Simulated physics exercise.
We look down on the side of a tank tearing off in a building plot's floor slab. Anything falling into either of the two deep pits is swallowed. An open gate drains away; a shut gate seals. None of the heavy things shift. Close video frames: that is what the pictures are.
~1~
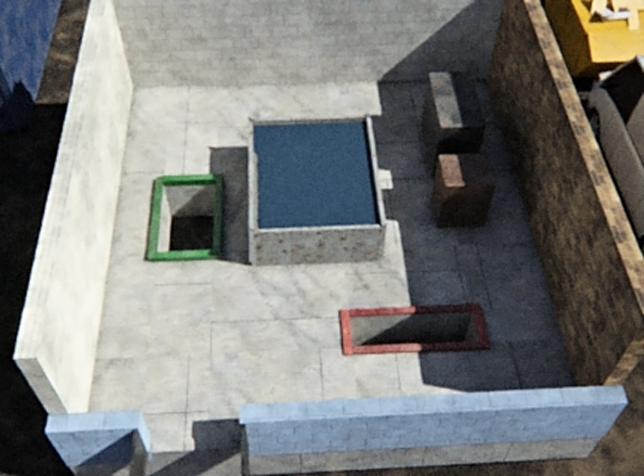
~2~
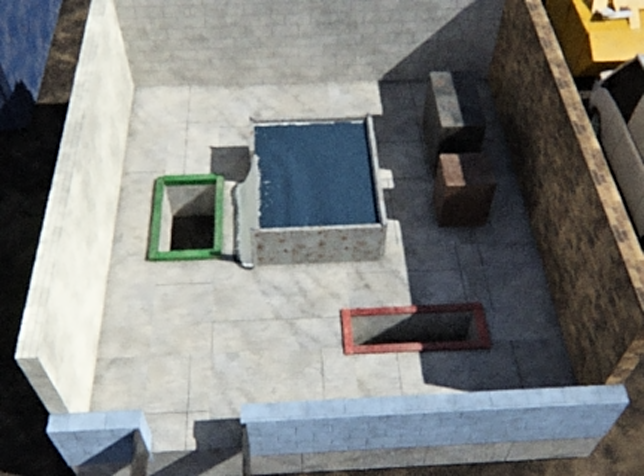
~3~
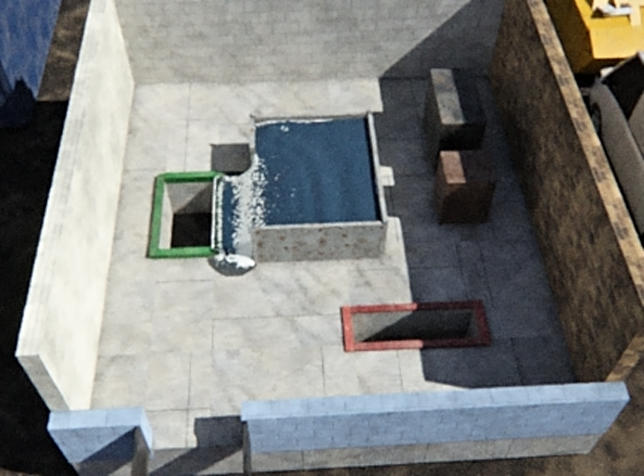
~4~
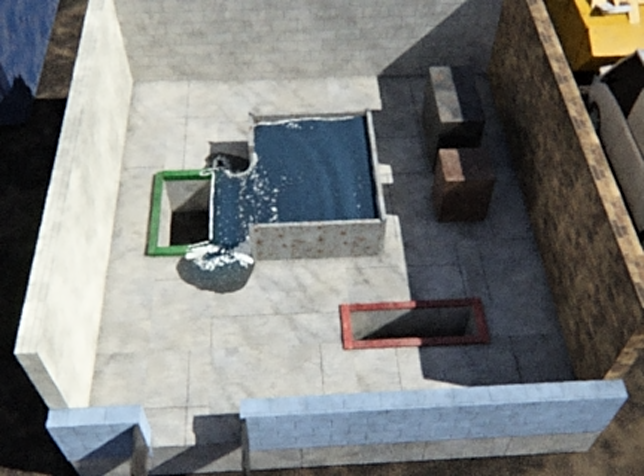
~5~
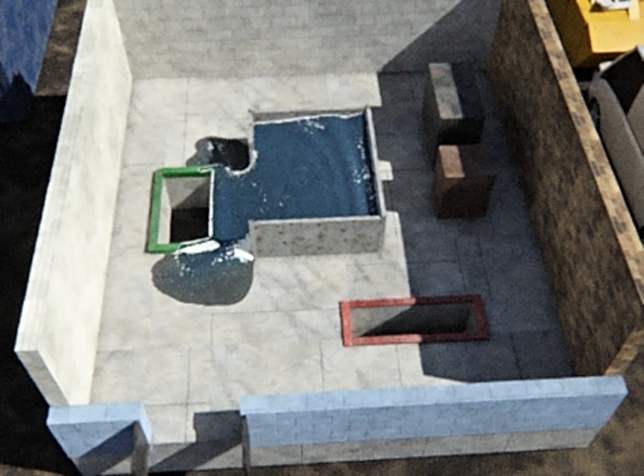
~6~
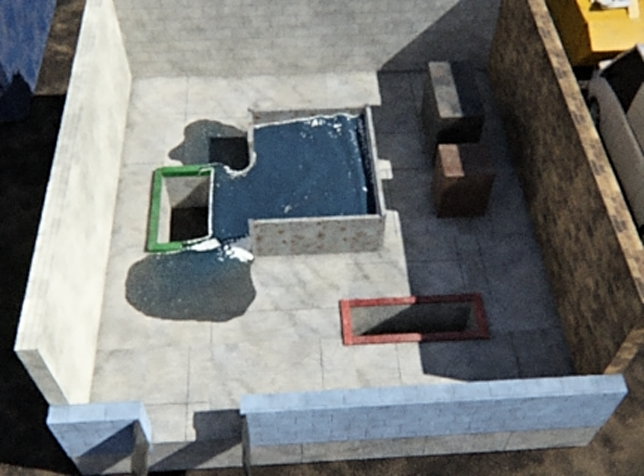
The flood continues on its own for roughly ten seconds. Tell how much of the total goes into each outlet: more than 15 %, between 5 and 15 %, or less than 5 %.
My prediction: I expect the gate to account for five up to fifteen per cent; I expect the green pit to account for upward of fifteen per cent; I expect the red pit to account for a fraction below five per cent.
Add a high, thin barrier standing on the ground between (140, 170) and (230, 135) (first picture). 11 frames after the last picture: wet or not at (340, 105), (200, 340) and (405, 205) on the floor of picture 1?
Running through them in order, the first comes out free from flooding, the second taken by the flood and the last free from flooding.
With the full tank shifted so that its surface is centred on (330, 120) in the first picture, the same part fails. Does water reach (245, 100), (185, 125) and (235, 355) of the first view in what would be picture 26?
Checking the three spots, I get swamped, swamped, swamped.
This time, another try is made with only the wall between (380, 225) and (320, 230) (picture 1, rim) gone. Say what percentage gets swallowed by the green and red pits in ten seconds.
Approximately, green takes 0 % and red takes 50 %.
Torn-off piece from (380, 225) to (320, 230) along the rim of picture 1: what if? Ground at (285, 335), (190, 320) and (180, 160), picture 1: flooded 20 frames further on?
Listed in order, they come out sitting in a pool, without a puddle and without a puddle.
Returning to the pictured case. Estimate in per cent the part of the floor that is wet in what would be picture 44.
Roughly 60 %.
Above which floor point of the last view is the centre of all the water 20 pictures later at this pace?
Centre point: Around (257, 223).
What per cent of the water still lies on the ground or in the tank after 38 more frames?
The share not yet gone is roughly 52 percent.
A moment on, water covers 25 % of the floor; the gate 0 %, the green pit 20 %, the red pit 0 %.
Next, water covers 30 % of the floor; the gate 0 %, the green pit 30 %, the red pit 0 %.
Then, water covers 40 % of the floor; the gate 3 %, the green pit 37 %, the red pit 0 %.
Later, water covers 60 % of the floor; the gate 7 %, the green pit 41 %, the red pit 0 %.
In the end, water covers 75 % of the floor; the gate 11 %, the green pit 41 %, the red pit 0 %.
